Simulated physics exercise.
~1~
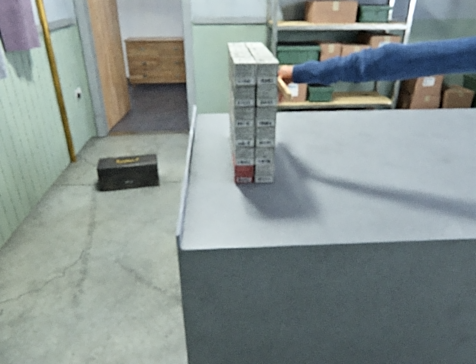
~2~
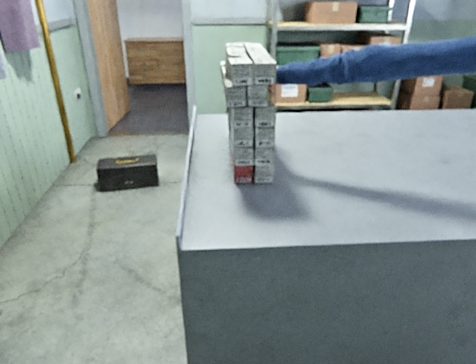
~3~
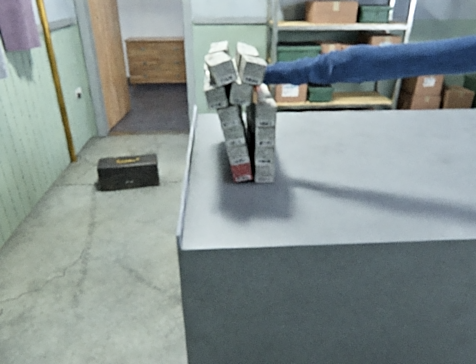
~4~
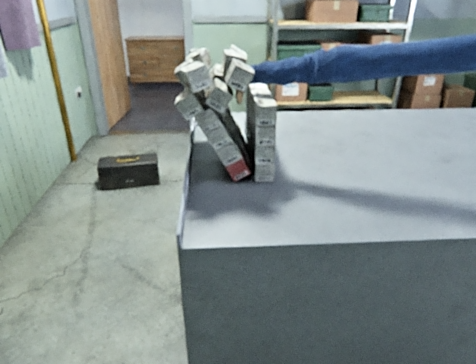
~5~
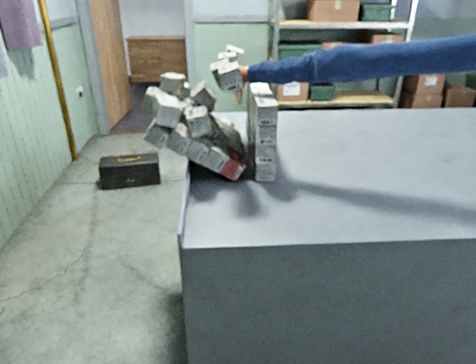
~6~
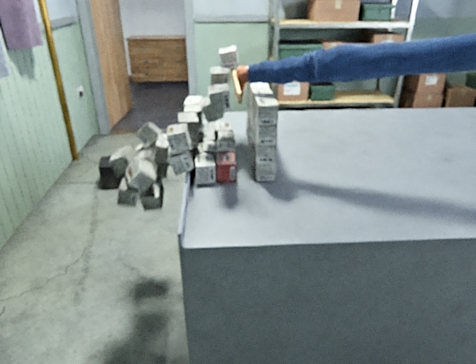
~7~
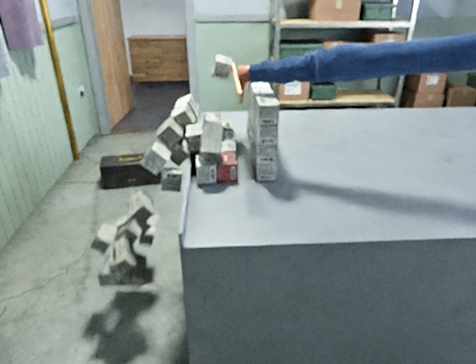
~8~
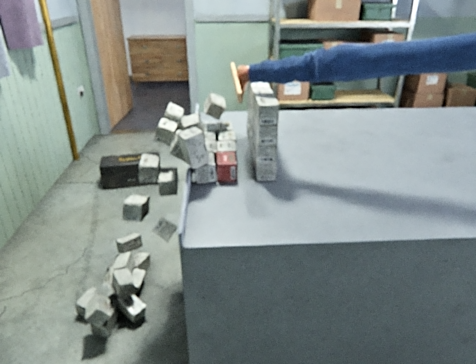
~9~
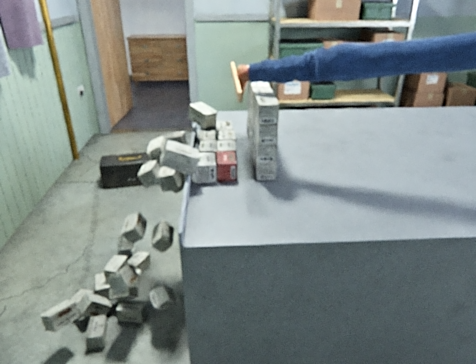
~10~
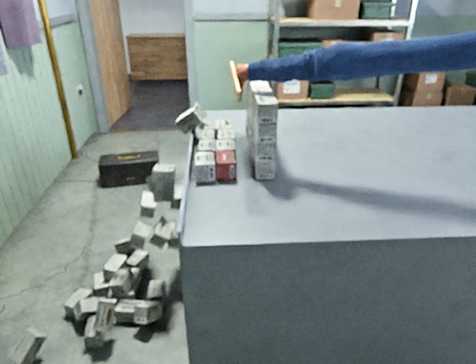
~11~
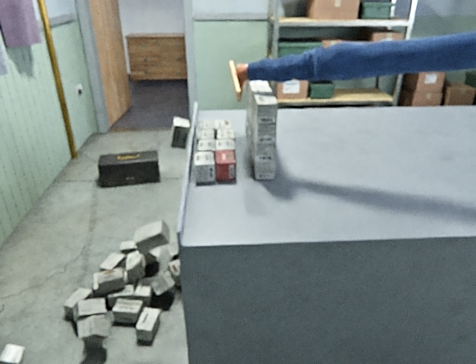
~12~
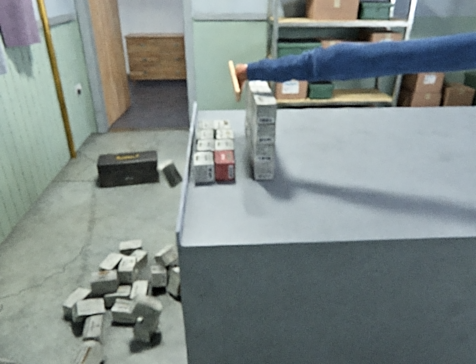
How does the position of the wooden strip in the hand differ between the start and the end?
At the start the strip is just to the right of the upper part of the tall block. At the end it is farther left, held still just to the left of the top of the column that remains standing.
